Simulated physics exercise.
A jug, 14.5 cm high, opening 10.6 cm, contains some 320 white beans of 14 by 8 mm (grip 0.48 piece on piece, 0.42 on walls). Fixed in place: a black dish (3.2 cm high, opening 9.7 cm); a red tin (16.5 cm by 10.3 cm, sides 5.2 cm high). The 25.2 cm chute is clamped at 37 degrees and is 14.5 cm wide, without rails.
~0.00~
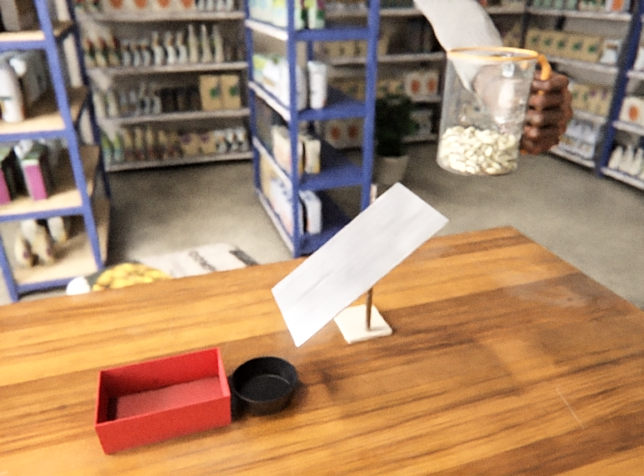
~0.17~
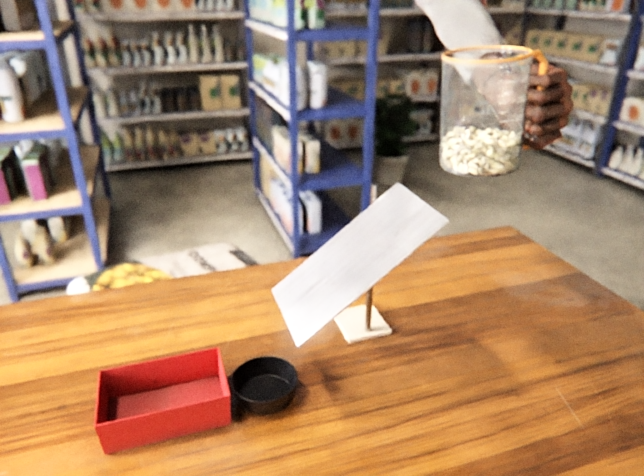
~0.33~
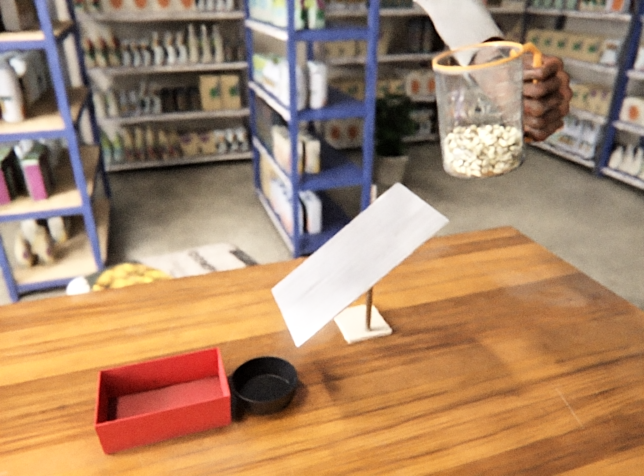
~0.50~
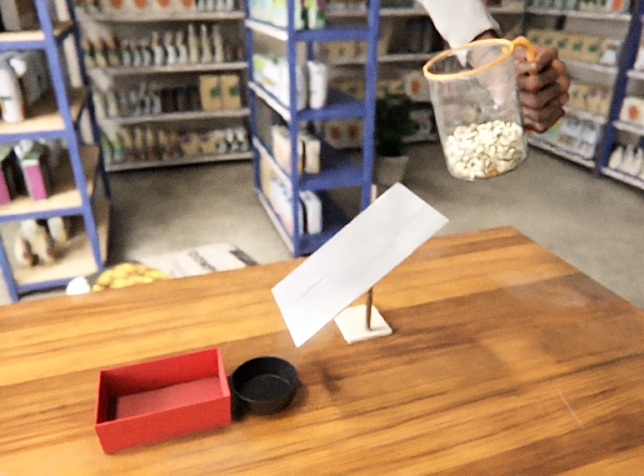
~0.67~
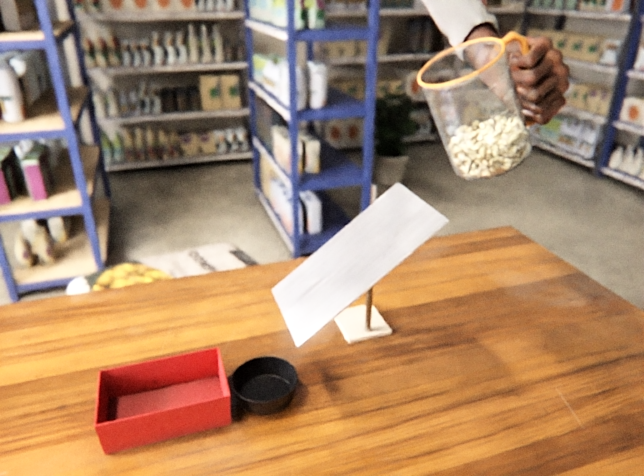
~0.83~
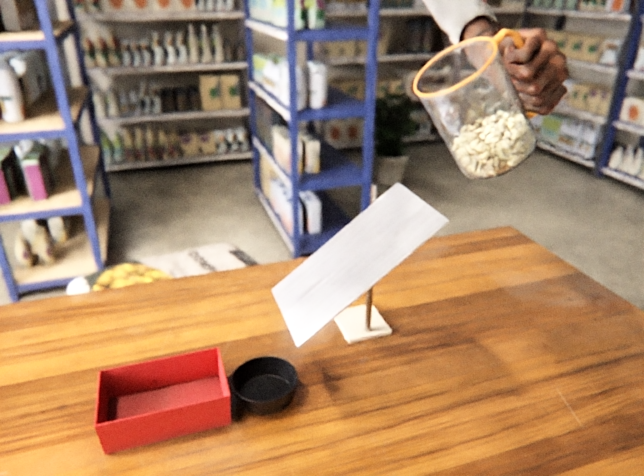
In a shop aisle with blue-framed shelves of packaged goods, a fixed view looks slightly down on a wooden table. A red tin and a round black dish sit side by side at left, near a tilted white chute on a small stand, while a hand at upper right holds a clear, orange-rimmed jug of white beans. The hand steadily tilts the jug leftward, and the beans shift inside.
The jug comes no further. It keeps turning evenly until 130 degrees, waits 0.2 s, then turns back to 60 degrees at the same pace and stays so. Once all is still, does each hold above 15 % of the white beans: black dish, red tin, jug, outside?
In the black dish: Under; in the red tin: Under; in the jug: Under; outside everything: Over.
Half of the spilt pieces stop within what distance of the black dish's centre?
Roughly 24 cm.
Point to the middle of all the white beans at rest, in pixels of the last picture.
Near (357, 365).
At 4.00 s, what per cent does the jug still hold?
Roughly 0 per cent.
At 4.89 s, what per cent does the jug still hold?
Some 0 per cent of the load.
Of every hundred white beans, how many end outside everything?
Some 90 per cent.
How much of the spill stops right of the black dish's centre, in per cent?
Roughly 80 per cent.
Then, at 2.05 s, tilt 93 degrees; jug 100 %; middle of all pieces near (502, 122).
After 3.06 s, tilt 130 degrees; black dish 5 %, outside 50 %, red tin 5 %, slope 25 %, in the air 20 %; middle of all pieces near (366, 335).
Then, at 4.00 s, tilt 92 degrees; black dish 5 %, outside 90 %, red tin 5 %; middle of all pieces near (345, 368).
After 4.89 s, tilt 60 degrees; black dish 5 %, outside 90 %, red tin 5 %; middle of all pieces near (344, 367).
In the end, at 5.1 s, black dish 5 %, outside 90 %, red tin 5 %, jug 0 %, slope 0 %.
